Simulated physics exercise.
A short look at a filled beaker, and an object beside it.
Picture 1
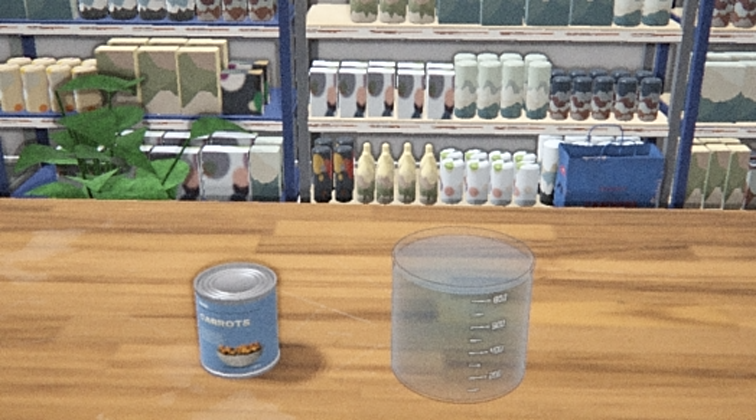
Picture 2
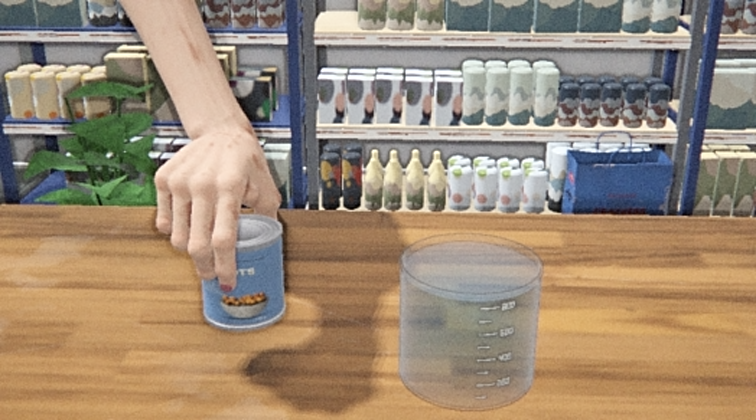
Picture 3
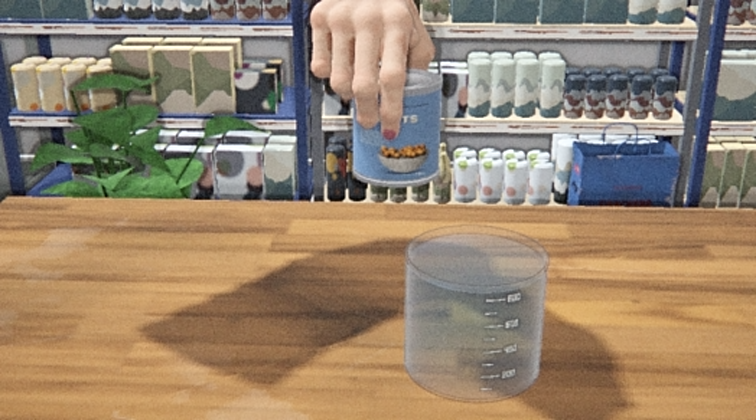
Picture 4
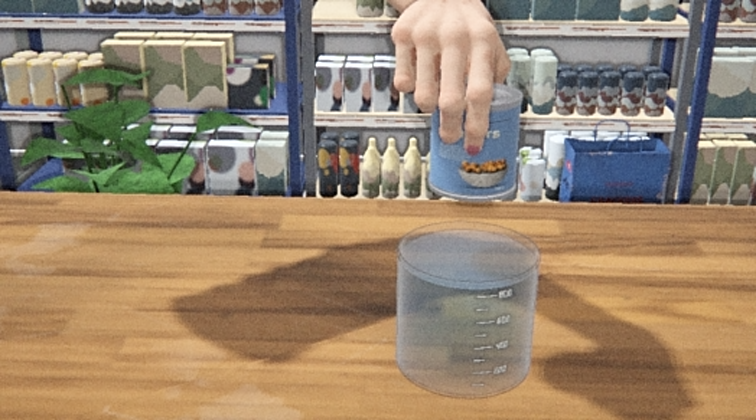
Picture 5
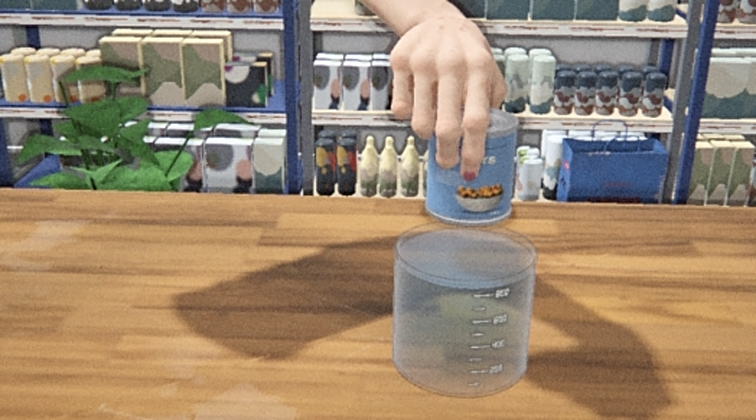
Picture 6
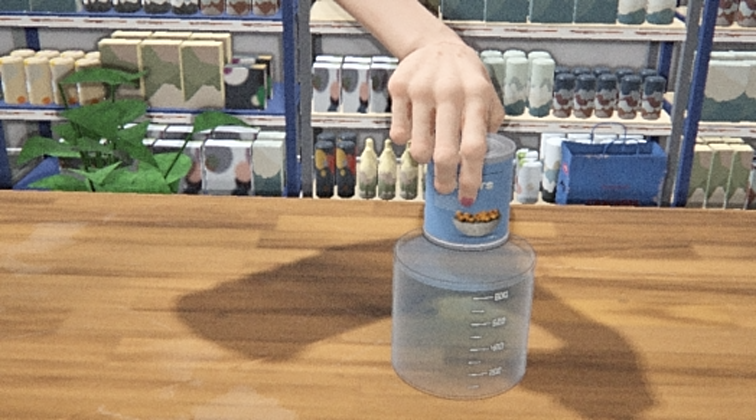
On a wooden counter in front of stocked store shelves, a blue tin of carrots sits to the left of a clear, nearly full beaker. A hand reaches in, grips the tin and lifts it, carries it right until it is above the beaker, then lowers it to just over the water's surface.
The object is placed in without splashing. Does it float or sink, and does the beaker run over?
The object drops under, while the beaker spills some.
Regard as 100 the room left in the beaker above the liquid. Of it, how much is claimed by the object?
350 %.
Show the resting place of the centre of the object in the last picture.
About (460, 321).
Soon after, the tin of food enters the water; the beaker is full to the brim; some has gone over the rim.
Later, the tin of food goes on down; the beaker is full to the brim; some has gone over the rim.
In the end, the tin of food lies on the bottom; the beaker is full to the brim; some has gone over the rim.
